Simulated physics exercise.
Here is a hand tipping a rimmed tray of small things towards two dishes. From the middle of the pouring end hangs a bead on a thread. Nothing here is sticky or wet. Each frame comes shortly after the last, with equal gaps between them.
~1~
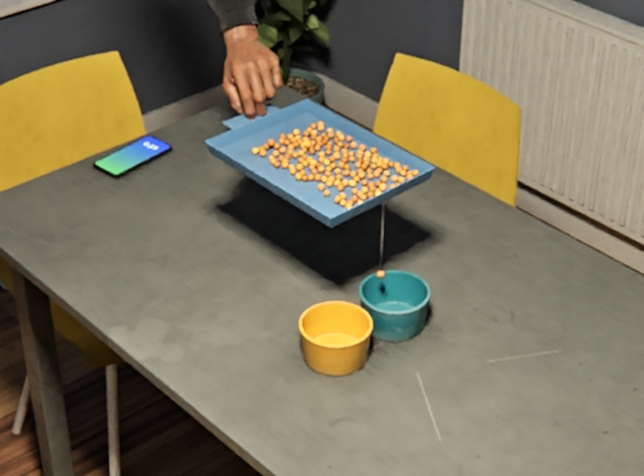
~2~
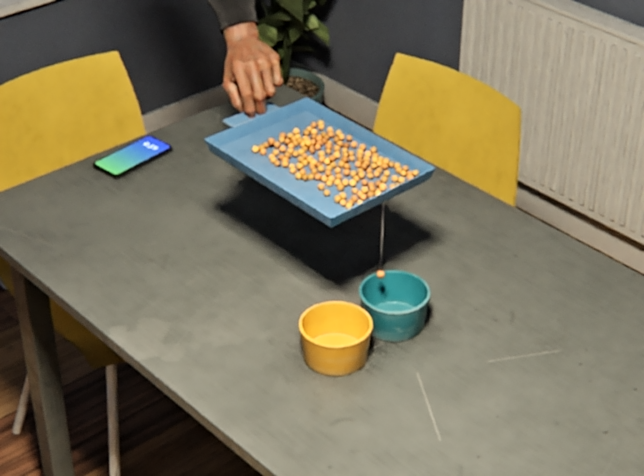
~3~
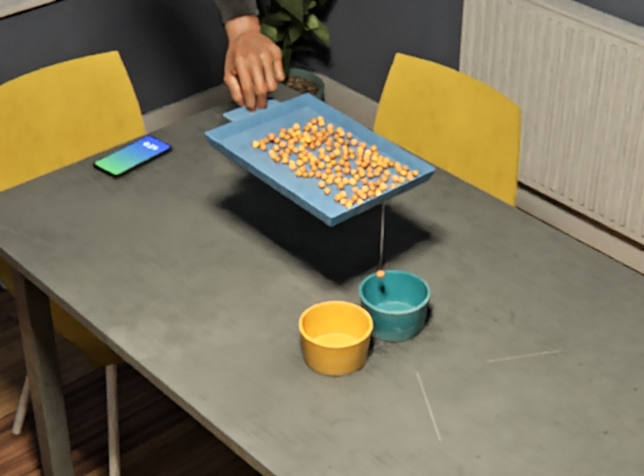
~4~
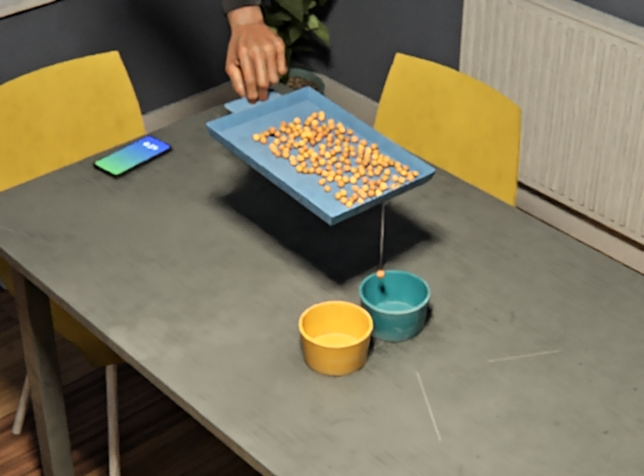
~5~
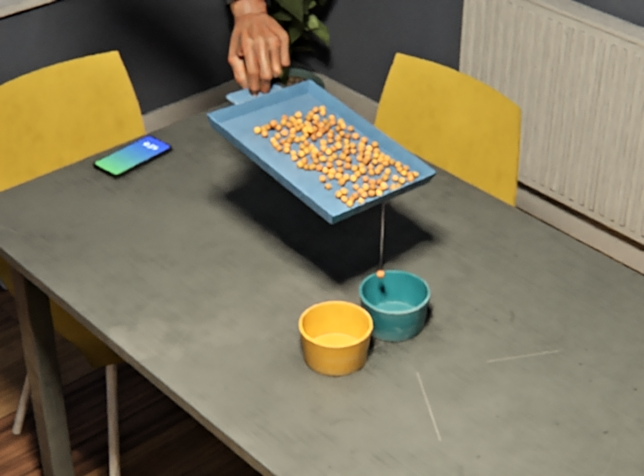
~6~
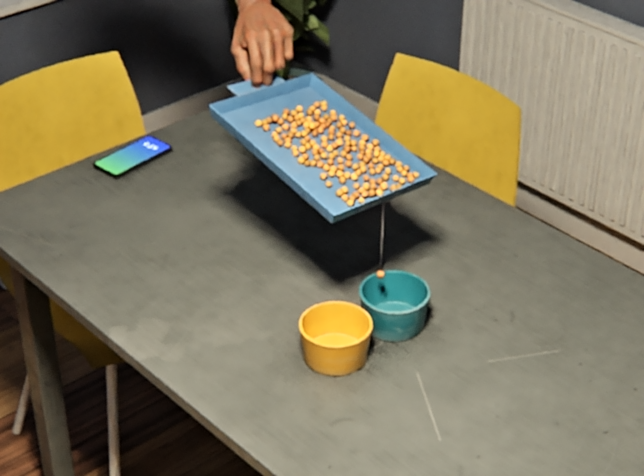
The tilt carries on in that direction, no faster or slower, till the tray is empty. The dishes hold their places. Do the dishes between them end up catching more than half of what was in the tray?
No.
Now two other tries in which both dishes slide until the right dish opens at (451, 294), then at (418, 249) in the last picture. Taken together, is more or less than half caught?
At place one not up to half; at place two not up to half.
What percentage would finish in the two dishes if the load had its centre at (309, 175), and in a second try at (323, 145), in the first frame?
Near 20 per cent and near 10 per cent.
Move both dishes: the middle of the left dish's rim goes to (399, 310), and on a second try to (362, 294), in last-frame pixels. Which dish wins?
First try: The right-side dish; second try: The right-side dish.
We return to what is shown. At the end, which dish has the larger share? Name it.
The right-positioned one, it's fuller.
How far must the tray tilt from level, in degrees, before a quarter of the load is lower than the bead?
It is at around 105 degrees by then.
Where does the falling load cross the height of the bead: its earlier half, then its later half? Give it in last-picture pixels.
(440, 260) first, (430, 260) later.
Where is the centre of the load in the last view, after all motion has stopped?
Roughly pixel (433, 303).
Soon, tray tipped steeply; all on the tray.
A while on, tray tipped right over; nearly all on the tray; a stray few in the right dish; a stray few outside both; a stray few in the air.
Towards the end, tray tipped past a quarter turn; about a quarter in the right dish; most outside both.
Finally, tray tipped past a quarter turn; none in the left dish; about a quarter in the right dish; most outside both.
